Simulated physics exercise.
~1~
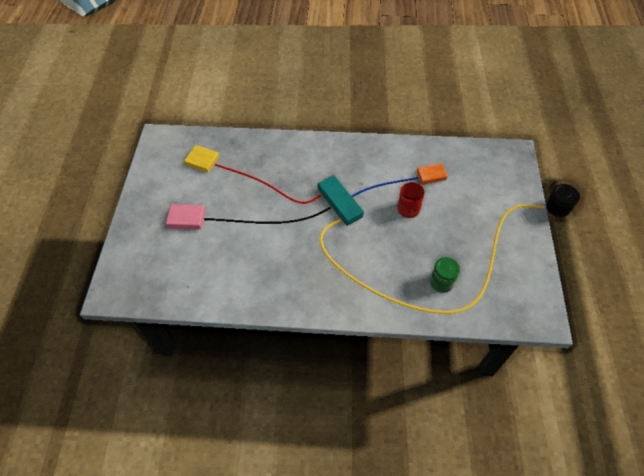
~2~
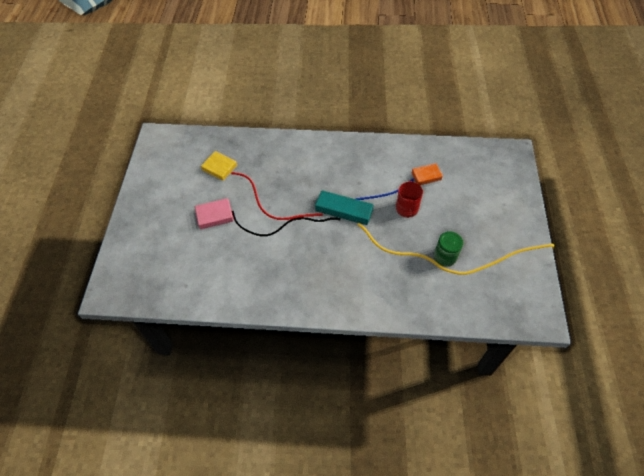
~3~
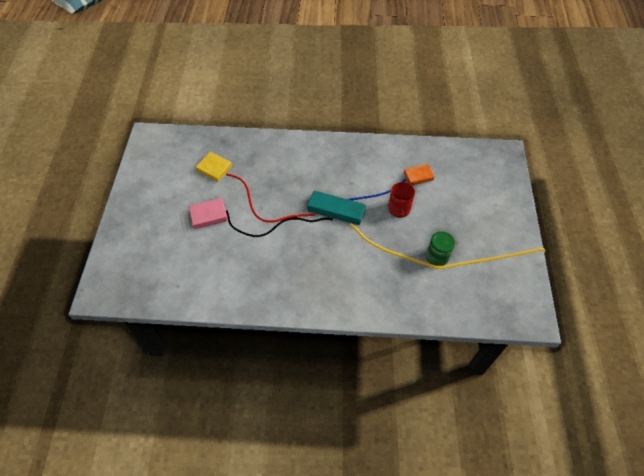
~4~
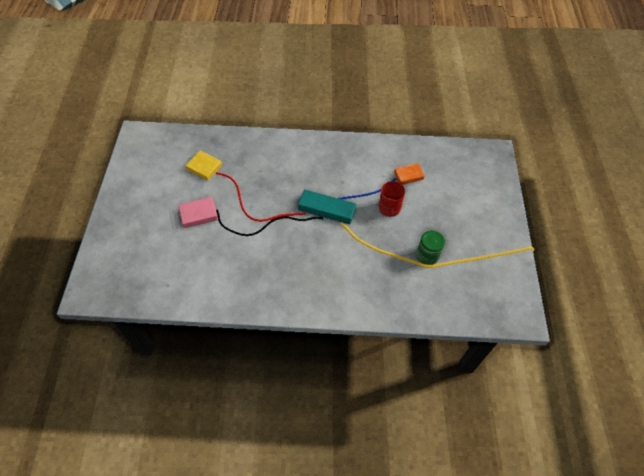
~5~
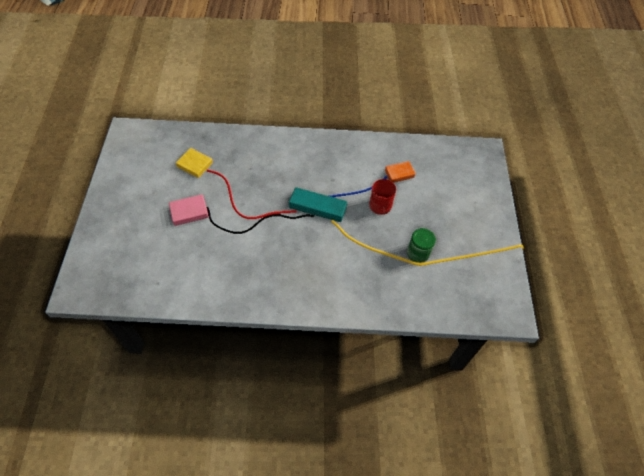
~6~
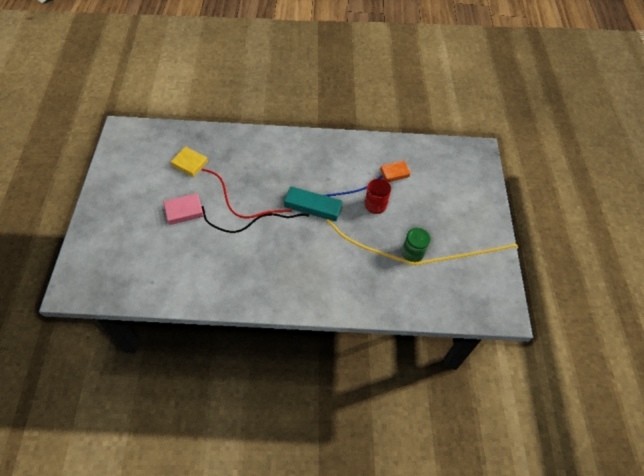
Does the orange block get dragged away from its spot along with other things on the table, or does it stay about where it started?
The orange block stays almost exactly where it started, while the yellow block, the pink block and the green tub all end up shifted from their places.
